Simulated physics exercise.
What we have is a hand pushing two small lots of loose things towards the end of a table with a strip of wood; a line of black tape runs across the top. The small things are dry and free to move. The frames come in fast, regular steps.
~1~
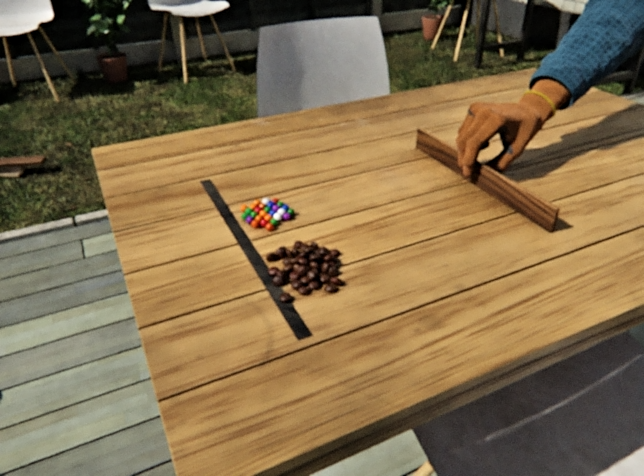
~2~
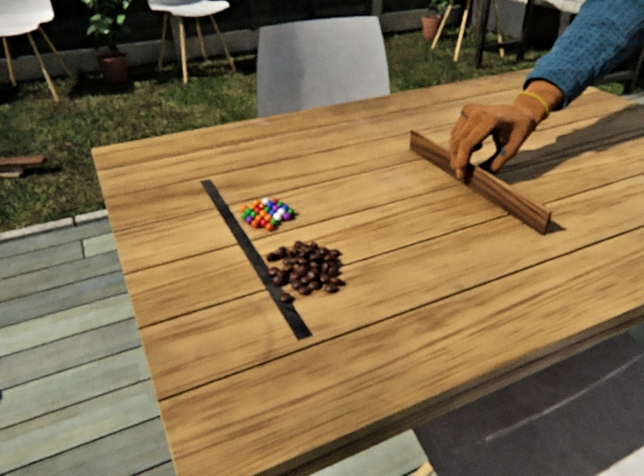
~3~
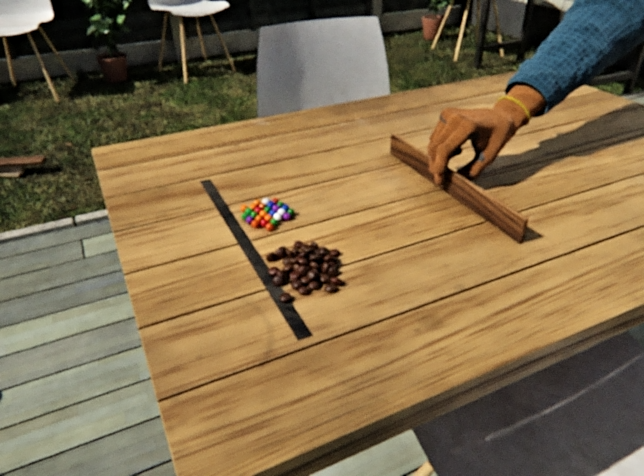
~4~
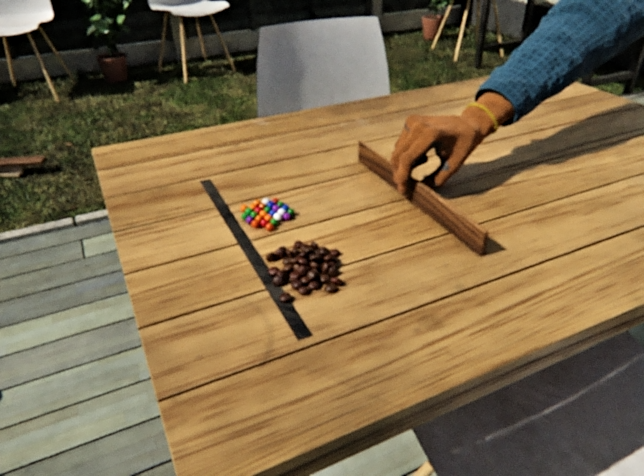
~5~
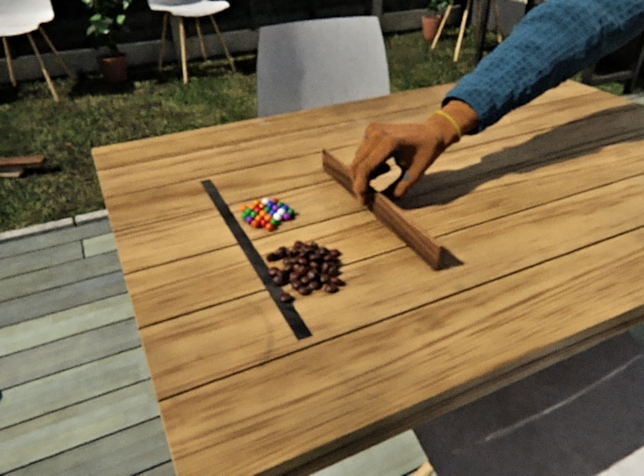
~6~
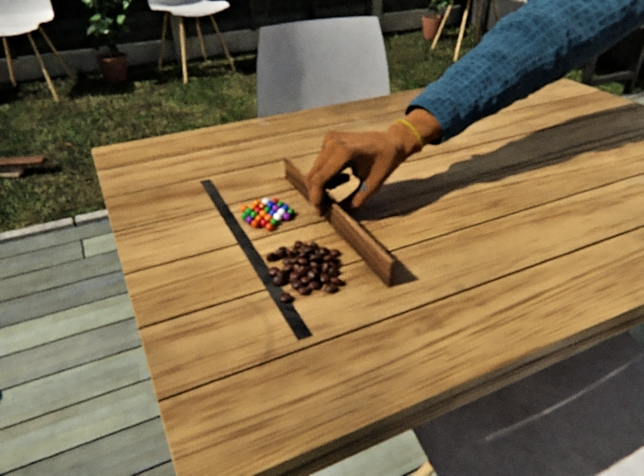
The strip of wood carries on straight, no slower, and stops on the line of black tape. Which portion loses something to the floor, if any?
In the end the front portion sends some to the floor, and the back portion sends some to the floor.
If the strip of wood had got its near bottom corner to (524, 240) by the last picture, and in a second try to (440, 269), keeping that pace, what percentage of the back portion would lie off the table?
In turn 0 and 100 in a hundred.
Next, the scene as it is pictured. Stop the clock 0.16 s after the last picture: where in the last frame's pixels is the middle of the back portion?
Near (178, 227).
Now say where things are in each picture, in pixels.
In the first frame, strip of wood near (544, 213), at rest; black tape near (208, 185), well back from the edge; edge at (125, 279); front portion near (302, 268), some flat chocolate drops; back portion near (264, 215), some round plastic beads.
In the second frame, strip of wood near (536, 215); back portion near (264, 215).
In the third frame, strip of wood near (513, 223); front portion near (302, 268).
In the fourth frame, strip of wood near (474, 235); back portion near (264, 215).
In the fifth frame, strip of wood near (430, 249); front portion near (302, 268).
In the sixth frame, strip of wood near (382, 264); black tape near (208, 185); edge at (125, 279); front portion near (302, 268); back portion near (264, 215).
Then, 0.07 s on from there, strip of wood still moving, near (274, 214); front portion all on the table, its front near (267, 284); back portion all on the table, its front near (212, 219).
Then, 0.16 s on from there, strip of wood stopped at the black tape; front portion all on the table, its front near (169, 296); back portion all on the table, its front near (130, 227).
Then, 0.44 s on from there, strip of wood stopped at the black tape; front portion near half over the edge; back portion the whole lot over the edge.
In the end, strip of wood stopped at the black tape; front portion near half over the edge; back portion the whole lot over the edge.
